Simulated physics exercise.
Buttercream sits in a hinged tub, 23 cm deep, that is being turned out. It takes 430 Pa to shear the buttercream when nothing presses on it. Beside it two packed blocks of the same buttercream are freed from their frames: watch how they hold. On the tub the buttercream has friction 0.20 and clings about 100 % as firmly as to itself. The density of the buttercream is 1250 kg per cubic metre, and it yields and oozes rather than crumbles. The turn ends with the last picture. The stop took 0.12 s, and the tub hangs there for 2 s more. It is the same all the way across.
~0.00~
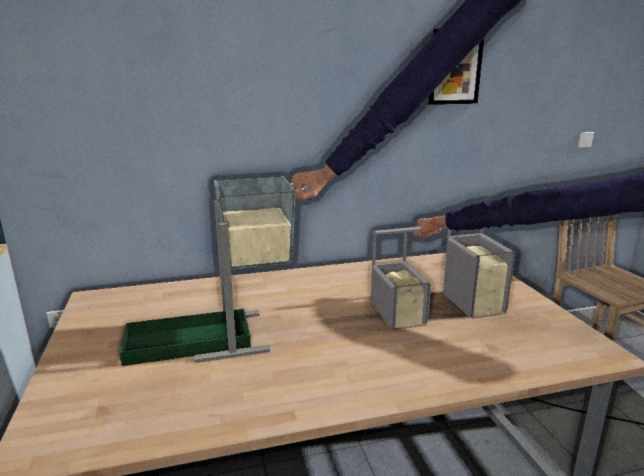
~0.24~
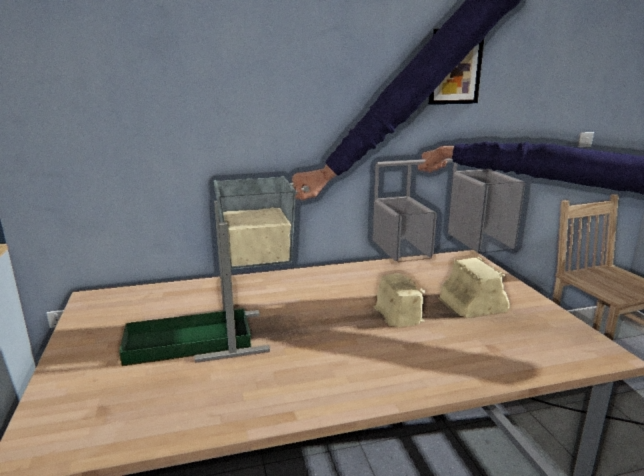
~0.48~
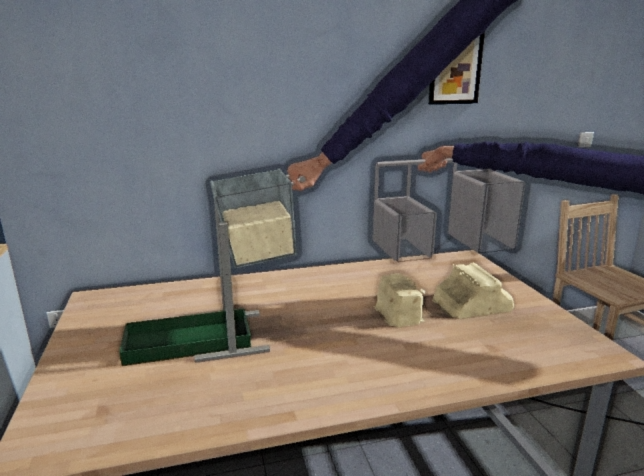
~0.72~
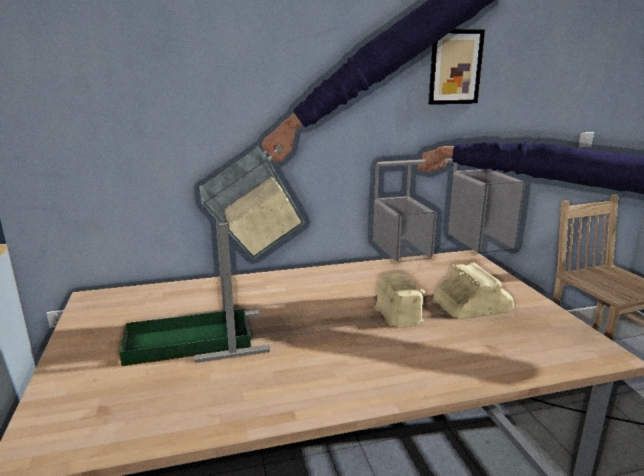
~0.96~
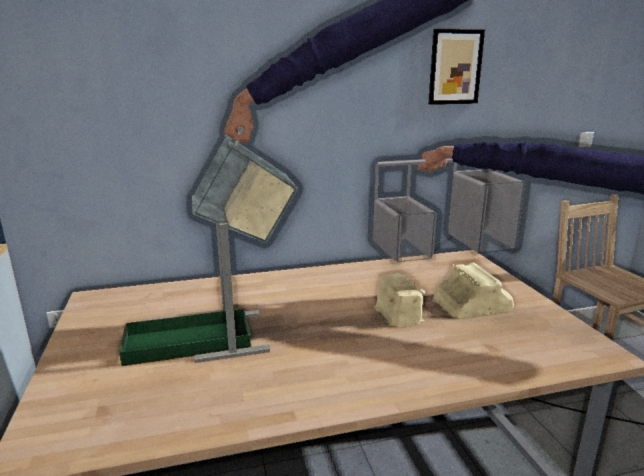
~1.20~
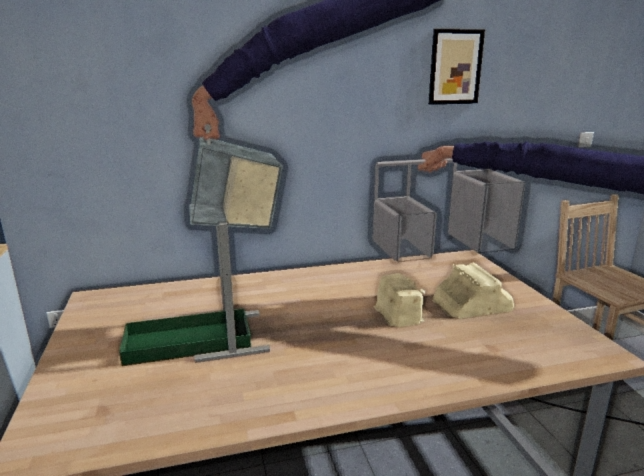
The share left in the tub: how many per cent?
The share left in the tub is near 100 %.
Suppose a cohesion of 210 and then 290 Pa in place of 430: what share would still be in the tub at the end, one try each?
In that order: 95 %, 100 %.
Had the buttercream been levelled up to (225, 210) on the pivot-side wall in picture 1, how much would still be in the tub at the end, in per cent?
In that case some 100 per cent.
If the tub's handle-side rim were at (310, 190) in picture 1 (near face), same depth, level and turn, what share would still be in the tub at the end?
In that case some 100 per cent.
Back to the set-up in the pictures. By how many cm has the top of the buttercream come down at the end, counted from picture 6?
About 1 cm.
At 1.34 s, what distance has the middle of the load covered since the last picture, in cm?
About 0 cm.
By 1.34 s, the tub is at 77 degrees and holds 100 %.
By 1.51 s, the tub is at 77 degrees and holds 100 %.
By 1.68 s, the tub is at 77 degrees and holds 100 %.
By 1.85 s, the tub is at 77 degrees and holds 100 %.
By 3.20 s, at the end, the tub is at 77 degrees and holds 100 %.
